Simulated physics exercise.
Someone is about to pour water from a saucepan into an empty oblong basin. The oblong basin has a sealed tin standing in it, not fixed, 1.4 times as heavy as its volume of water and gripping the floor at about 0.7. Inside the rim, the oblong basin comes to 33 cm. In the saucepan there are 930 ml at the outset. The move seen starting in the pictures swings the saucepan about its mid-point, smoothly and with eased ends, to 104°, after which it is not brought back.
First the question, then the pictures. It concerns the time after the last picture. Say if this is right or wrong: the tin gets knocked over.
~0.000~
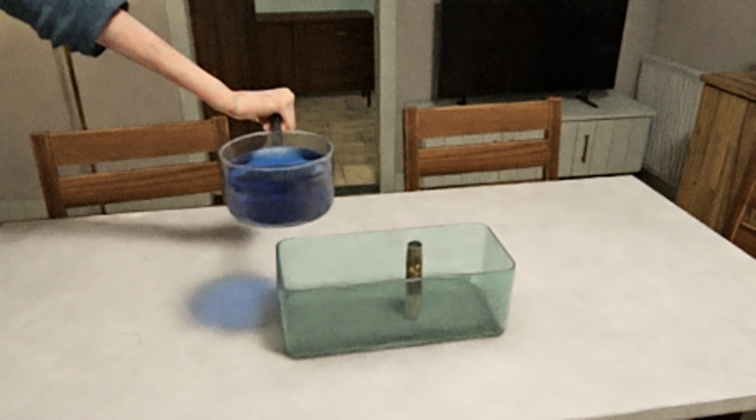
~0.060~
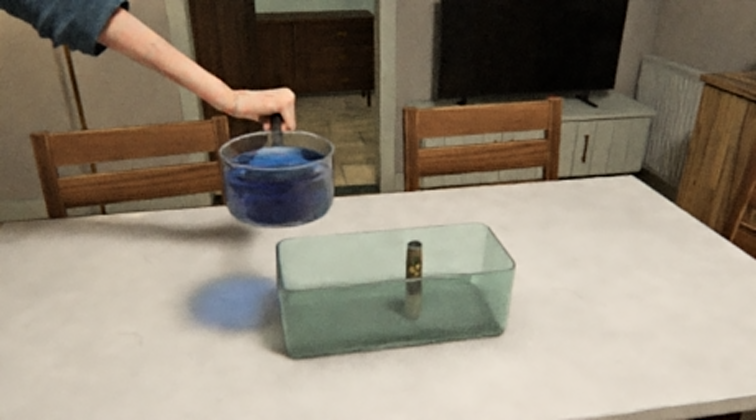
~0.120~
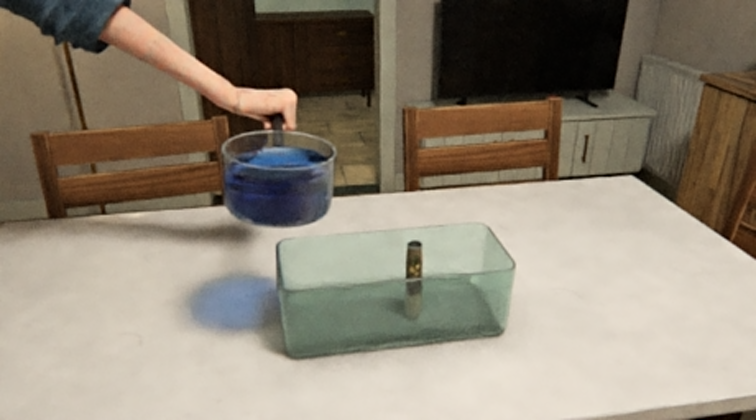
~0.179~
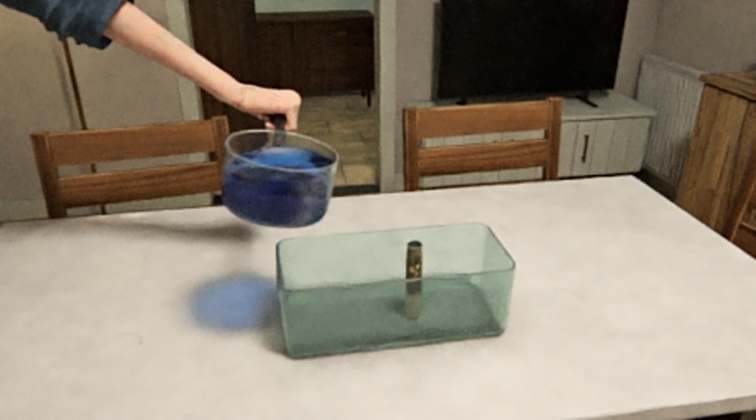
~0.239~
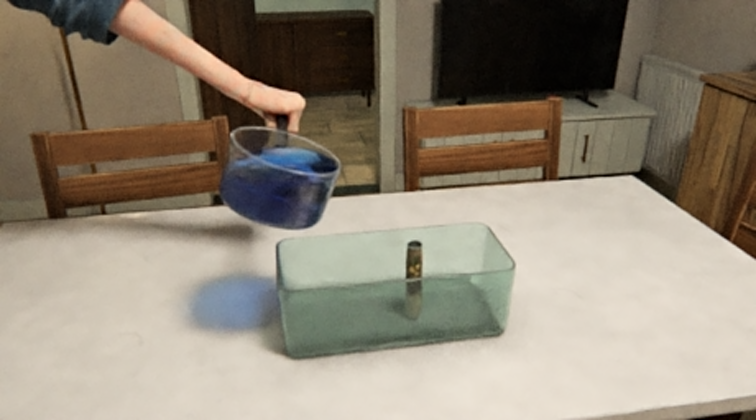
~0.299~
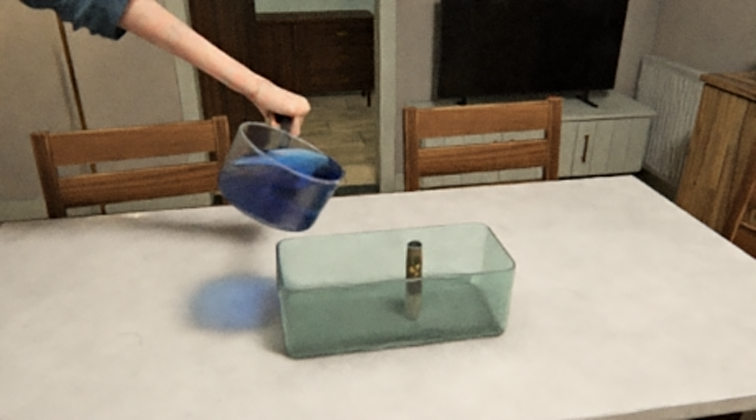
Wrong, it stays standing.
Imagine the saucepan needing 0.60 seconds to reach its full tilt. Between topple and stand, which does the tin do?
Outcome - the tin remains standing.
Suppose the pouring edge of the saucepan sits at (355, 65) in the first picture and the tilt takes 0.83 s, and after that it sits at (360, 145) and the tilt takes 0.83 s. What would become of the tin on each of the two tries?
The tin stays vertical the first time and overturns the second time.
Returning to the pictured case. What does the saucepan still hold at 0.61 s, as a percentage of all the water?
Roughly 40 percent.
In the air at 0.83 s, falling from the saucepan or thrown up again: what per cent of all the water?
Around 7 percent of it is airborne.
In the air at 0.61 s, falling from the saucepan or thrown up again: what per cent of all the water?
36 per cent.
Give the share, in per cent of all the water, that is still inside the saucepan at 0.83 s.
8 %.
After 0.61 s the tilt is 87° and 39 per cent is still to pour; the tin stands where it began.
After 0.83 s the tilt is 104° and 8 per cent is still to pour; the tin stands where it began.
After 1.07 s the tilt is 104° and 1 per cent is still to pour; the tin stands where it began.
After 1.33 s the tilt is 104° and 0 per cent is still to pour; the tin stands where it began.
In the end the tin stands where it began.
